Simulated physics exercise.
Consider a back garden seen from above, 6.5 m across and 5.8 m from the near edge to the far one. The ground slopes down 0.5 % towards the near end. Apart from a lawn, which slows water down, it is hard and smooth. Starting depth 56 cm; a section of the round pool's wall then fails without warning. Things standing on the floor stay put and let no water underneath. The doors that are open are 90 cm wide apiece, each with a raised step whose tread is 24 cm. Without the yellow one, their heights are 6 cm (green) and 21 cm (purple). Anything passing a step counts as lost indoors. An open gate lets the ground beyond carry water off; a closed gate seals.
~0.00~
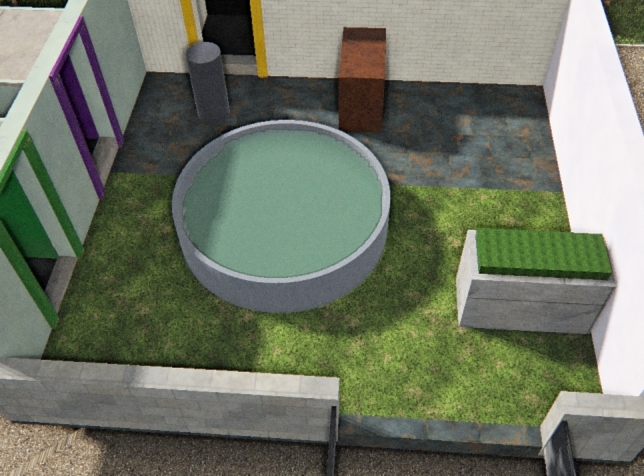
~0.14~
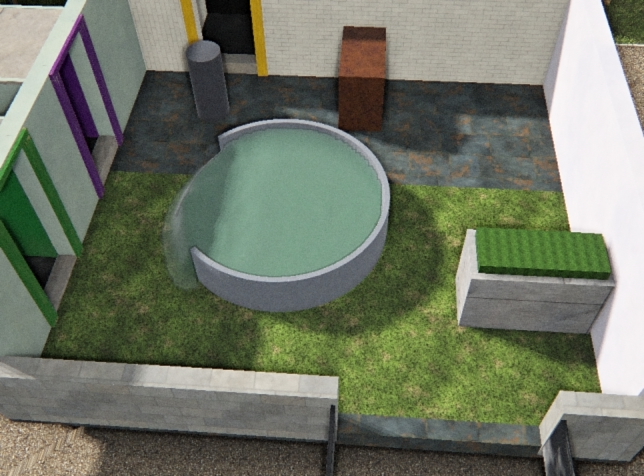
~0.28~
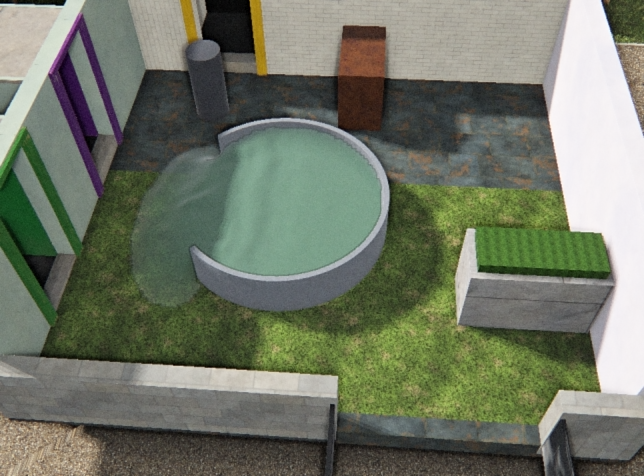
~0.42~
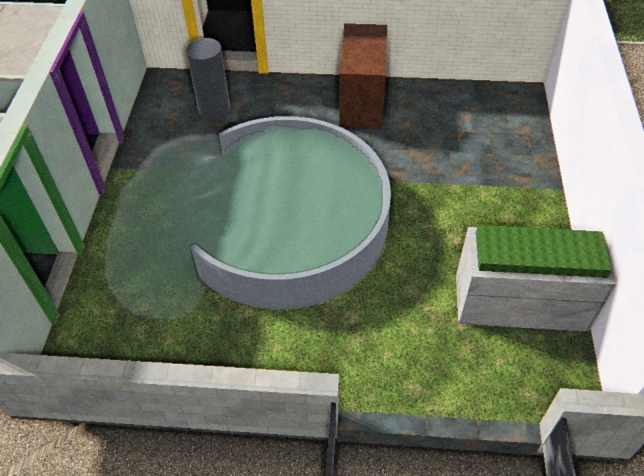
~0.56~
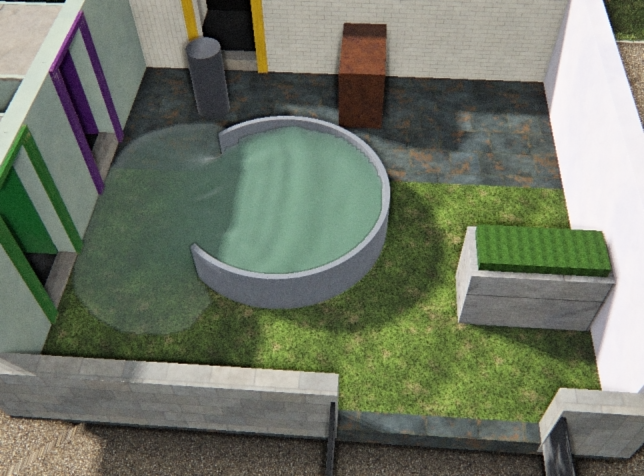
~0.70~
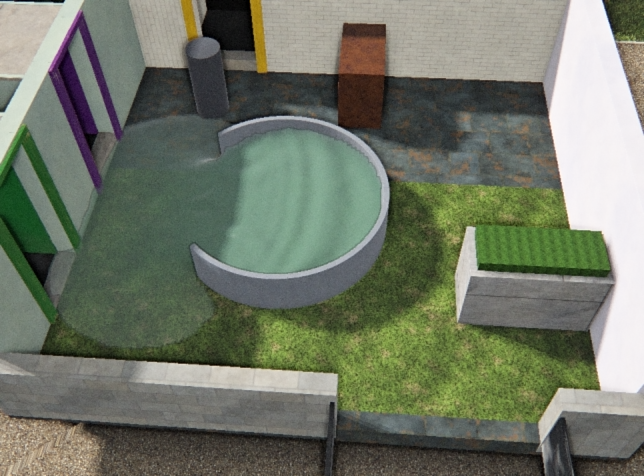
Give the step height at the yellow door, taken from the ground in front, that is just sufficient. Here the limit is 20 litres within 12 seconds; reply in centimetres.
Roughly 14 cm above the ground in front.
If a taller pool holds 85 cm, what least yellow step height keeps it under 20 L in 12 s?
Something near 22 cm should do.
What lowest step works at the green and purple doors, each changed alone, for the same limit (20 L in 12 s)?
Some 24 cm for green, some 27 cm for purple.
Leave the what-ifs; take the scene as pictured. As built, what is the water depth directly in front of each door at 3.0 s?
Reading in centimetres: Green = 20, yellow = 19, purple = 25.
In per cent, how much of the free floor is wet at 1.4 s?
Approximately 25 %.
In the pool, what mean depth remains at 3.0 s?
Average depth: Approx. 21 cm.
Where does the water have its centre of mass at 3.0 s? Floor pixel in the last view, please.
I'd put it close to (201, 208).
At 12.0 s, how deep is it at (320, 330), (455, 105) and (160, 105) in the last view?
Some 6, 4 and 7 cm.
After 1.4 s water covers 25 % of the floor, deepest (42 cm) near (91, 218); it has not reached the yellow door.
After 3.0 s water covers 40 % of the floor, deepest (32 cm) near (29, 388); 19 cm at the yellow door, 0 litres in over its 21 cm step.
After 12.0 s water covers 100 % of the floor, deepest (10 cm) near (63, 295); 7 cm at the yellow door, 2 litres in over its 21 cm step.
At the yellow door as built, the water arrived by 2.1 s and peaked near 21 cm at 2.8 s.
Run again over the same 12 s with other heights there, 39 litres in over 11.5 cm, 13 litres over 15.5 cm. The limit of 20 litres is kept from about 14 cm up.
